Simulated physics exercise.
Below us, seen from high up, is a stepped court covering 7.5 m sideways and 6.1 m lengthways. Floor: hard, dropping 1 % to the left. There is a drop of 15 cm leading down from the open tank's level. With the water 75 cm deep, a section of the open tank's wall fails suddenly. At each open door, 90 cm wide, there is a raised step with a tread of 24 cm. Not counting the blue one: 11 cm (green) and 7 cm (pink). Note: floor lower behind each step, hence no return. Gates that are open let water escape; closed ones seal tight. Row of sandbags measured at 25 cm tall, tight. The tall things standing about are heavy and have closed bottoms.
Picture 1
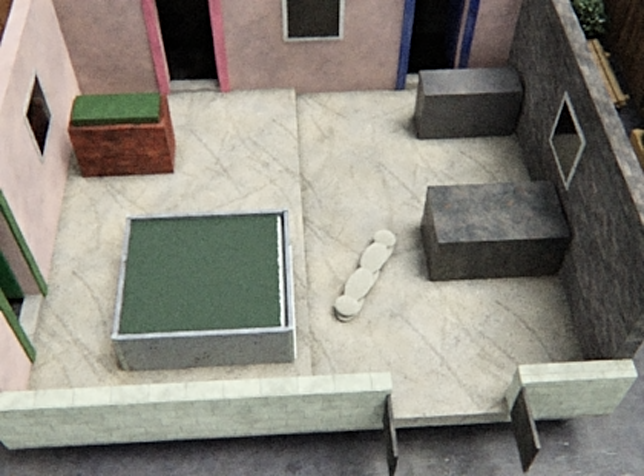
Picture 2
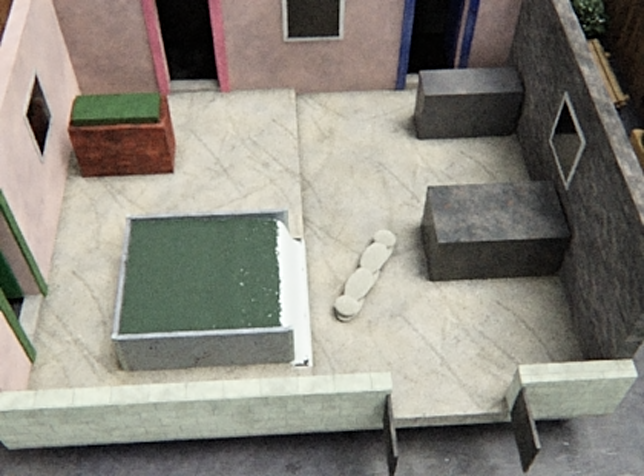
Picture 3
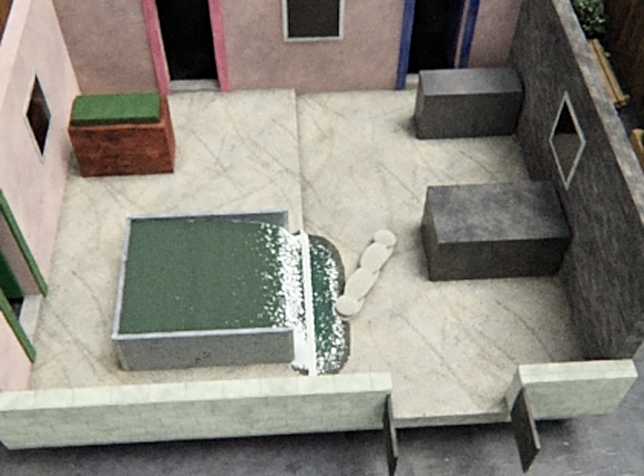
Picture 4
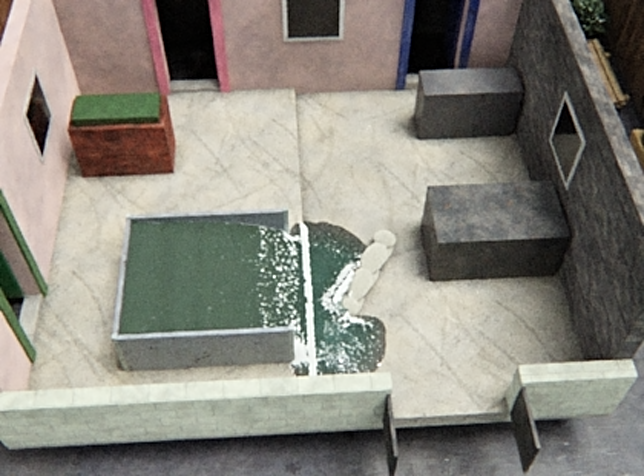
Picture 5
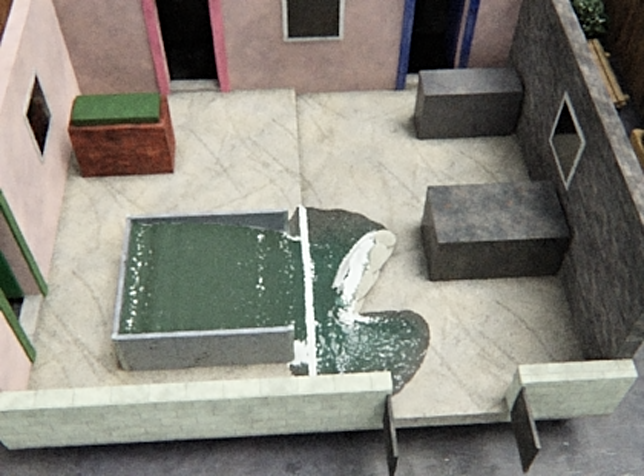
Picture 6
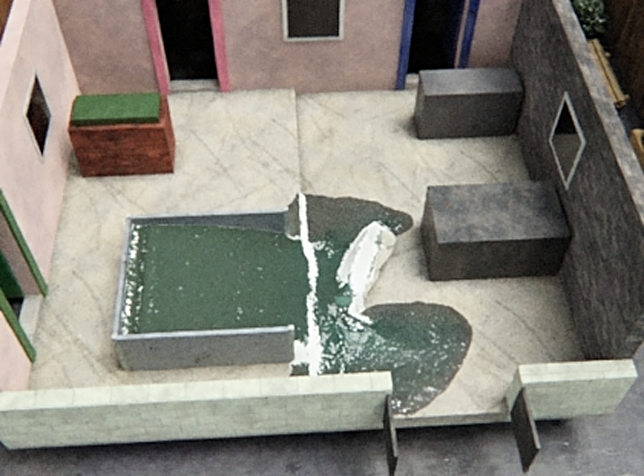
A large grey-rimmed open tank of dark green water stands at the left of a pale stone court with pink and dark grey walls, seen from high up by a still camera. A green-topped red block sits behind it, two dark grey blocks stand at right, and pale sandbags lie between. The tank's right side gives way, and foaming water pours out rightward, spreading around the sandbags and across the floor toward the front wall.
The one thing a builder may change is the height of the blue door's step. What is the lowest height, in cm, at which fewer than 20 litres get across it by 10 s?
15 cm.
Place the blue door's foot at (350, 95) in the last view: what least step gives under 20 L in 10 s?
Minimum: Close to 17 cm.
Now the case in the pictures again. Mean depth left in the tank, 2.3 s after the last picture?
Close to 17 cm deep on average.
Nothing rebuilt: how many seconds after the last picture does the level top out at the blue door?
Around 2.6 s.
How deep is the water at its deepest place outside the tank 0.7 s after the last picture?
Up to some 49 cm.
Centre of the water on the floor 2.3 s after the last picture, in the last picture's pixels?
Around (368, 262).
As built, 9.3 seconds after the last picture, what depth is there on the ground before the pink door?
About 0.5 centimetres.
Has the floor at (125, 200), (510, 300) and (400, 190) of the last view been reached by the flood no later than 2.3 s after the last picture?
Those three come out bone-dry, soaked and soaked, in that order.
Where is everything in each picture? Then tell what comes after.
The first frame shows the open tank at (206, 273) is whole and still, 75 cm deep; the blue door at (436, 43) is dry.
In the second frame, water pours out at (287, 291) and has run 0.3 m, to (310, 356); about 10 cm deep outside, 75 cm at the back.
In the third frame, water pours out at (287, 292) and has run 0.7 m, to (344, 352); about 14 cm deep outside, 75 cm at the back.
In the fourth frame, the gap is at (288, 293), the front 1.2 m out at (379, 350); the back of the open tank holds 75 cm.
In the fifth frame, the gap is at (288, 293), the front 1.9 m out at (424, 336); the back of the open tank holds 68 cm.
In the sixth frame, the front is at (467, 333), 2.5 m from the gap at (288, 294); 5.5 m2 of floor is wet, 62 cm left at the back; the blue door at (436, 43), 5.3 m from the gap, is still 3.0 m from the nearest water.
Then, 0.7 s after the last picture water covers 35 % of the floor, deepest (49 cm) near (335, 301); it has not reached the blue door.
Then, 2.3 s after the last picture water covers 55 % of the floor, deepest (31 cm) near (557, 289); 15 cm at the blue door, 9 litres in over its 14 cm step.
Then, 9.3 s after the last picture water covers 55 % of the floor, deepest (16 cm) near (299, 120); 12 cm at the blue door, 28 litres in over its 14 cm step.
At the blue door as built, the water peaked near 15 cm, 2.5 s after the last picture.
Run again over the same 10 s with other heights there, 31 litres in over 13.5 cm, 9 litres over 18.5 cm. The limit of 20 litres is kept from about 15 cm up.
